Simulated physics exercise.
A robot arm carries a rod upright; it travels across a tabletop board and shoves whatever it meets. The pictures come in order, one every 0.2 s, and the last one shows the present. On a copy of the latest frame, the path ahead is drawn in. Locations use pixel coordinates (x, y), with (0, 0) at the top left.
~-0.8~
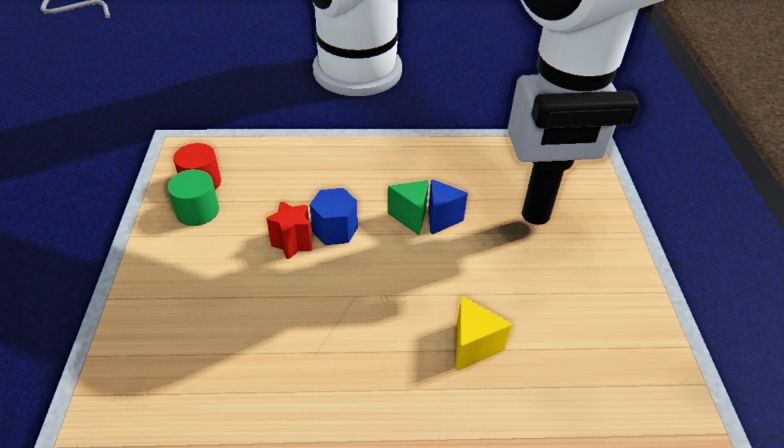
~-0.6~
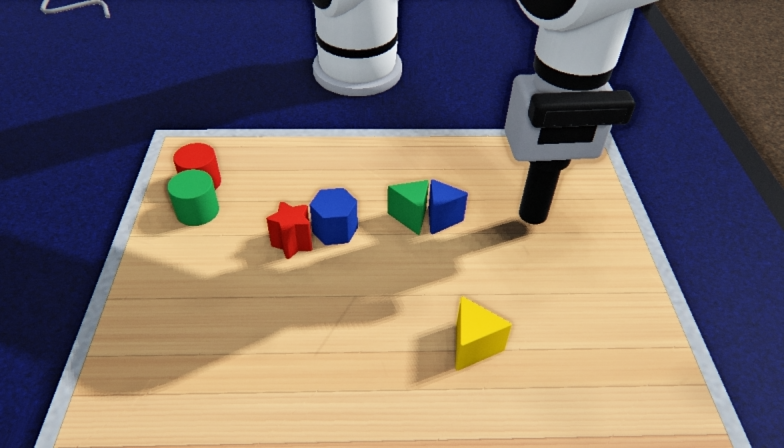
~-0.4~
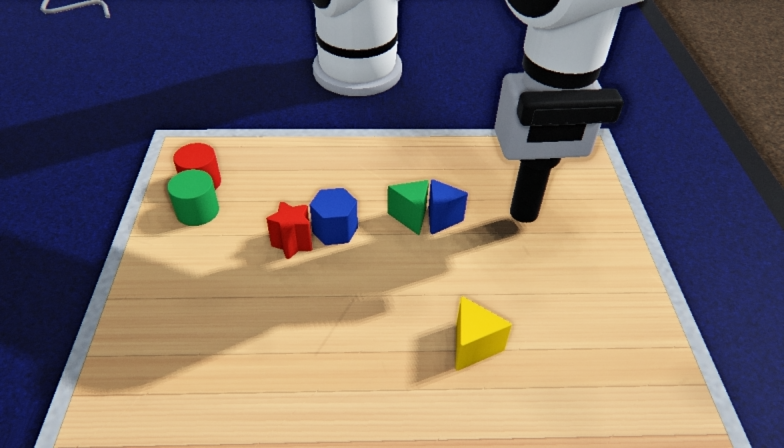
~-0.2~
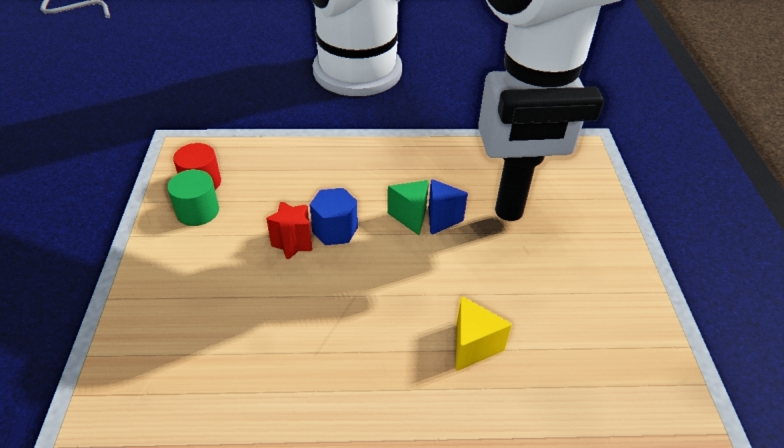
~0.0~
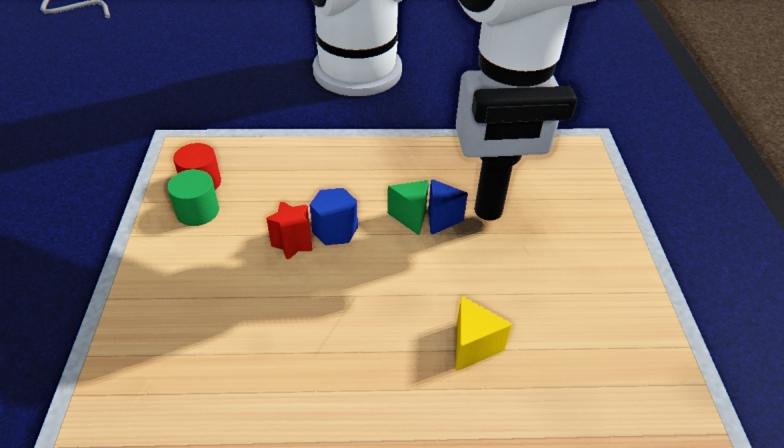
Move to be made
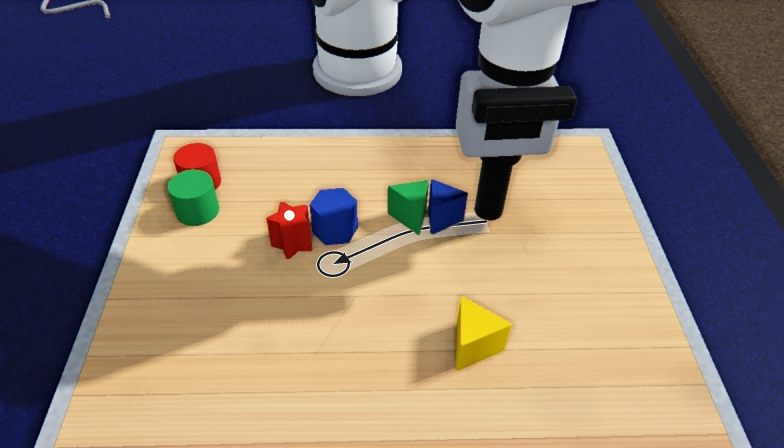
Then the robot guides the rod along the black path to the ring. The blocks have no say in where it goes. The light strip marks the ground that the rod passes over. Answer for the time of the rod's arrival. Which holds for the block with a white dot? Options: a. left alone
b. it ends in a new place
a.
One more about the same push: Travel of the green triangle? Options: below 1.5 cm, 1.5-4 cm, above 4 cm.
Shift: Over 4 cm.
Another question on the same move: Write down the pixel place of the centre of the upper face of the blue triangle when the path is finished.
Expect it around (367, 196).
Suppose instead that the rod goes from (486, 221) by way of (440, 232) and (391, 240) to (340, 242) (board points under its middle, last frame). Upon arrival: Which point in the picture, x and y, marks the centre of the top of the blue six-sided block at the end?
It should be at about (310, 198).
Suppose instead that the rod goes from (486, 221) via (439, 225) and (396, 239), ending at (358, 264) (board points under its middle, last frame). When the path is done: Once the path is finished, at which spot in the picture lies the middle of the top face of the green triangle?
I predict (353, 176).
Path on the board, from (486, 221) over (434, 227) and (383, 242) to (334, 264); the dot is on the red star.
The first path, step by step. One third of the way, rod at (434, 217); green triangle at (374, 185); blue triangle at (399, 191), turned 20° clockwise.
Two thirds of the way, rod at (383, 232); green triangle at (354, 173), turned 45° clockwise; blue triangle at (366, 194), turned 85° clockwise.
At the end, rod at (333, 254); red star in place; blue six-sided block at (330, 202); green triangle at (354, 173), turned 50° clockwise; blue triangle at (367, 196), turned 110° clockwise.
